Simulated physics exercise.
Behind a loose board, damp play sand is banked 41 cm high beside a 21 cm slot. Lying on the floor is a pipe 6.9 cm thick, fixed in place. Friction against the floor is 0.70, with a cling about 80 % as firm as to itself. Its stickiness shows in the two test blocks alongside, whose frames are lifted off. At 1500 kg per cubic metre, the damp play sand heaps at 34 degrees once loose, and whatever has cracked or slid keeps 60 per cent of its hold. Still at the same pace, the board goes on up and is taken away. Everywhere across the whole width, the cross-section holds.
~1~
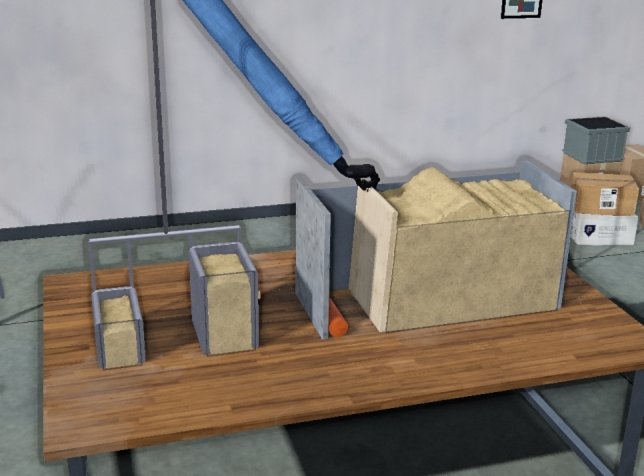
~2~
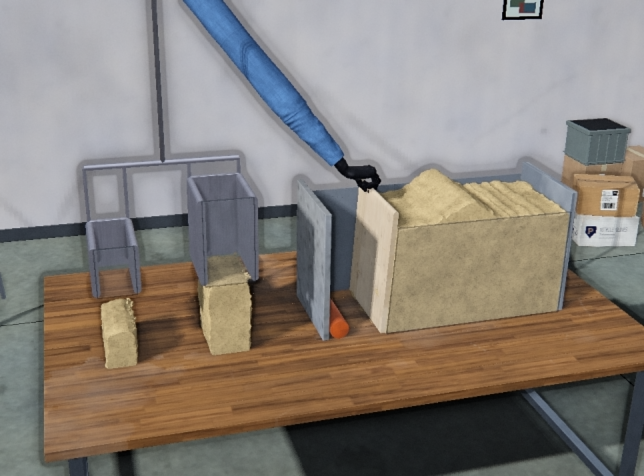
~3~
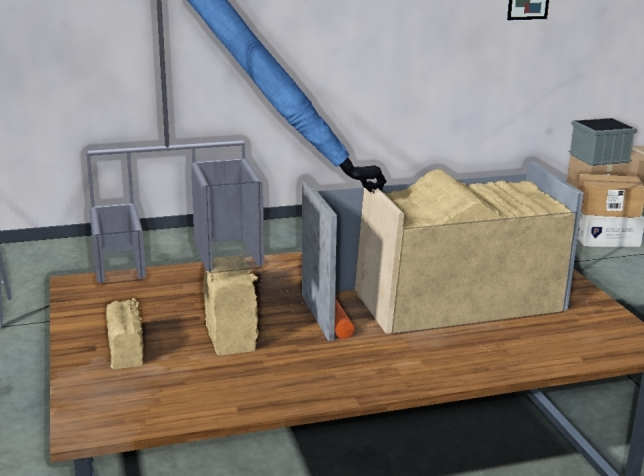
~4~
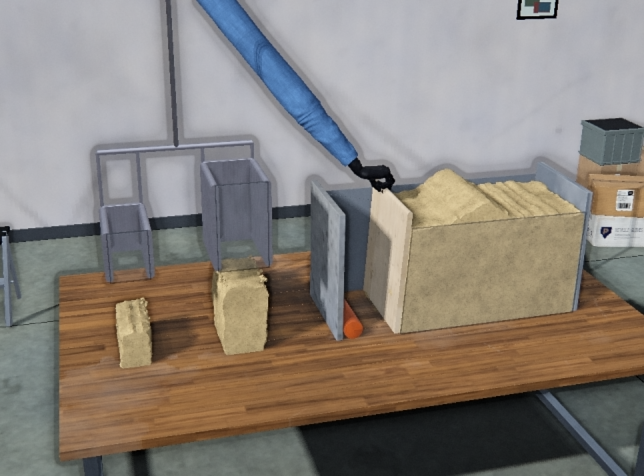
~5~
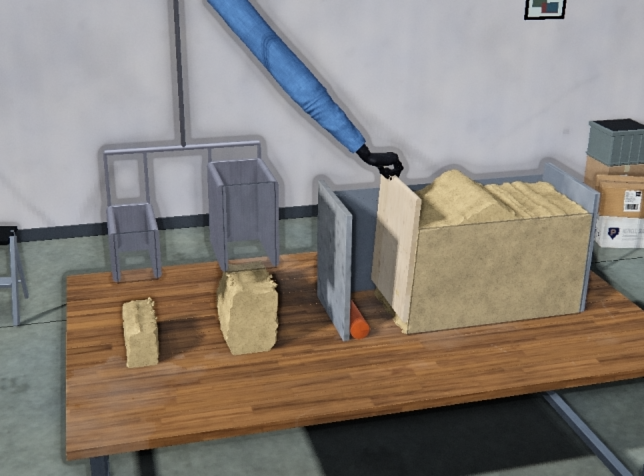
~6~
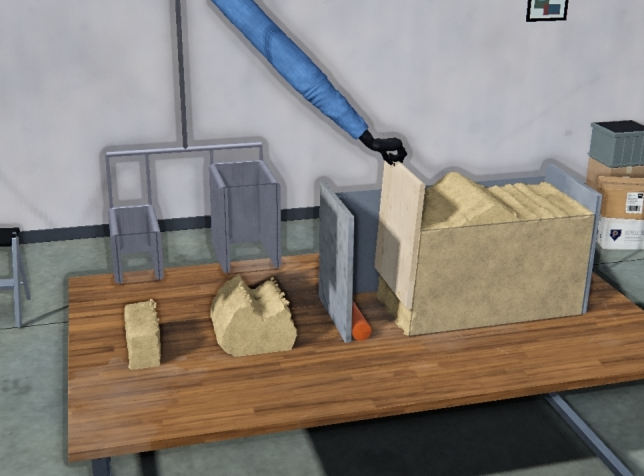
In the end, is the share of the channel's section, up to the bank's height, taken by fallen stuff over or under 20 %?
It ends up greater than 20 percent.
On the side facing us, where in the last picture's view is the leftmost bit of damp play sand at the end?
Look roughly at (368, 295).
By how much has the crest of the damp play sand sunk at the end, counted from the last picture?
The gap comes to roughly 7.0 centimetres.
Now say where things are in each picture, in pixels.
Top of the board at (397, 226), not yet moved; highest point of the damp play sand at (472, 203); test blocks 14 cm, 27 cm high (left to right), in the first frame.
Top of the board at (398, 228), not yet moved; highest point of the damp play sand at (473, 204); test blocks 14 cm, 27 cm high (left to right), in the second frame.
Top of the board at (403, 228), not yet moved; highest point of the damp play sand at (478, 204); test blocks 14 cm, 27 cm high (left to right), in the third frame.
Top of the board at (412, 228), not yet moved; highest point of the damp play sand at (487, 204); test blocks 14 cm, 26 cm high (left to right), in the fourth frame.
Top of the board at (420, 214), moved 5.2 cm; highest point of the damp play sand at (494, 205); test blocks 14 cm, 24 cm high (left to right), in the fifth frame.
Top of the board at (424, 199), moved 11 cm; highest point of the damp play sand at (496, 206); test blocks 14 cm, 19 cm high (left to right), in the sixth frame.
Another 0.38 s on from the sixth picture, the face still stands, with nothing on top of the pipe; the channel is 0 % full.
Another 0.84 s on from the sixth picture, the face still stands, with nothing on top of the pipe; the channel is 0 % full.
Another 1.29 s on from the sixth picture, the fallen stuff reaches 20 % of the way across, with nothing on top of the pipe; the channel is 13 % full.
Another 1.75 s on from the sixth picture, the fallen stuff reaches 74 % of the way across, with 2.3 cm on top of the pipe; the channel is 37 % full.
Another 1.80 s on from the sixth picture, at the end, the fallen stuff reaches 74 % of the way across, with 2.3 cm on top of the pipe; the channel is 37 % full.
